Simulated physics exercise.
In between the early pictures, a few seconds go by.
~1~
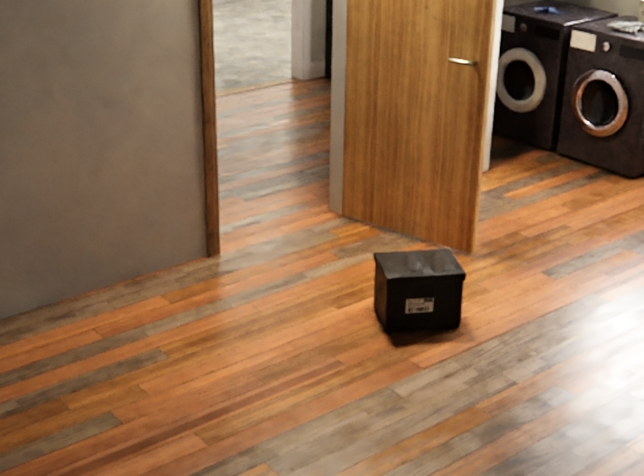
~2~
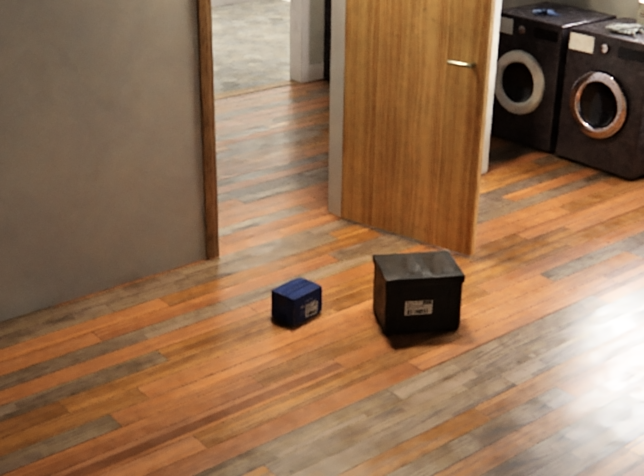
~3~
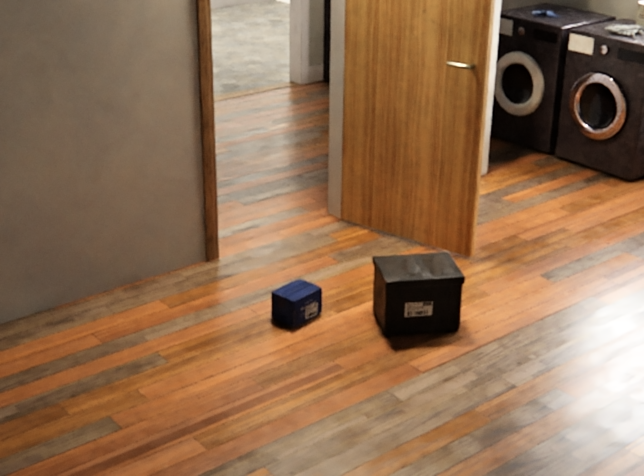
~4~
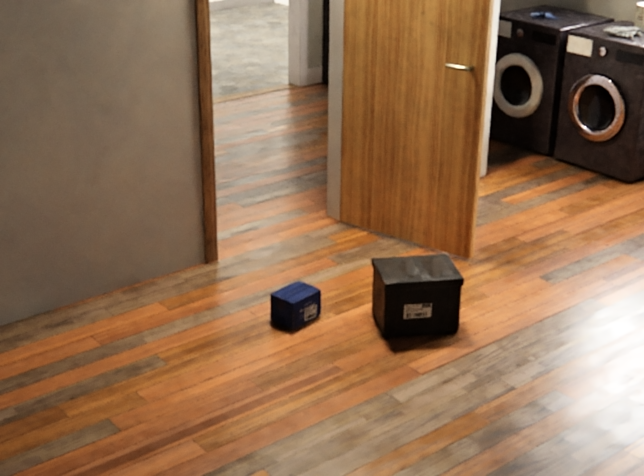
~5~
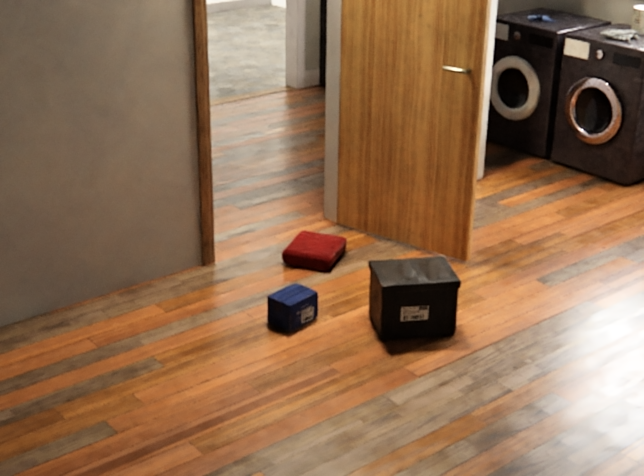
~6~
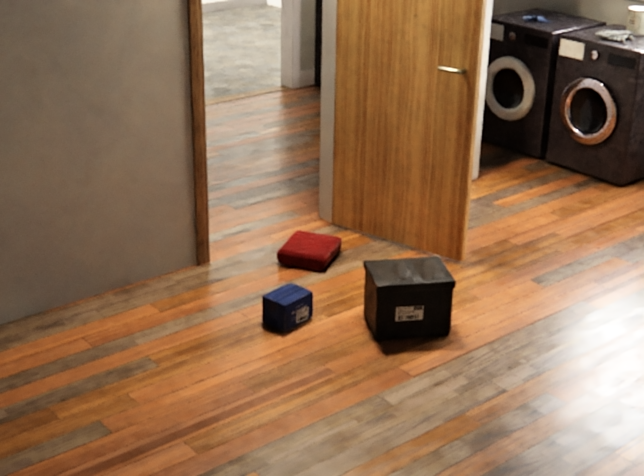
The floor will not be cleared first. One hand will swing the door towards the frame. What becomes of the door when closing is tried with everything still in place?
It comes to rest in its frame.
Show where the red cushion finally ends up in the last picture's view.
In the last picture, near pixel (222, 228).
Then, 0.90 s on from there, door 59° open.
Then, 1.30 s on from there, door 26° open; red cushion shifted about its own width near (266, 247).
Then, 1.60 s on from there, door 0° open; red cushion shifted about its own width near (231, 234).
In the end, door 0° open; moved from the start, red cushion; the other 2 unmoved. At the end, from the last picture's camera, red cushion near (222, 228).
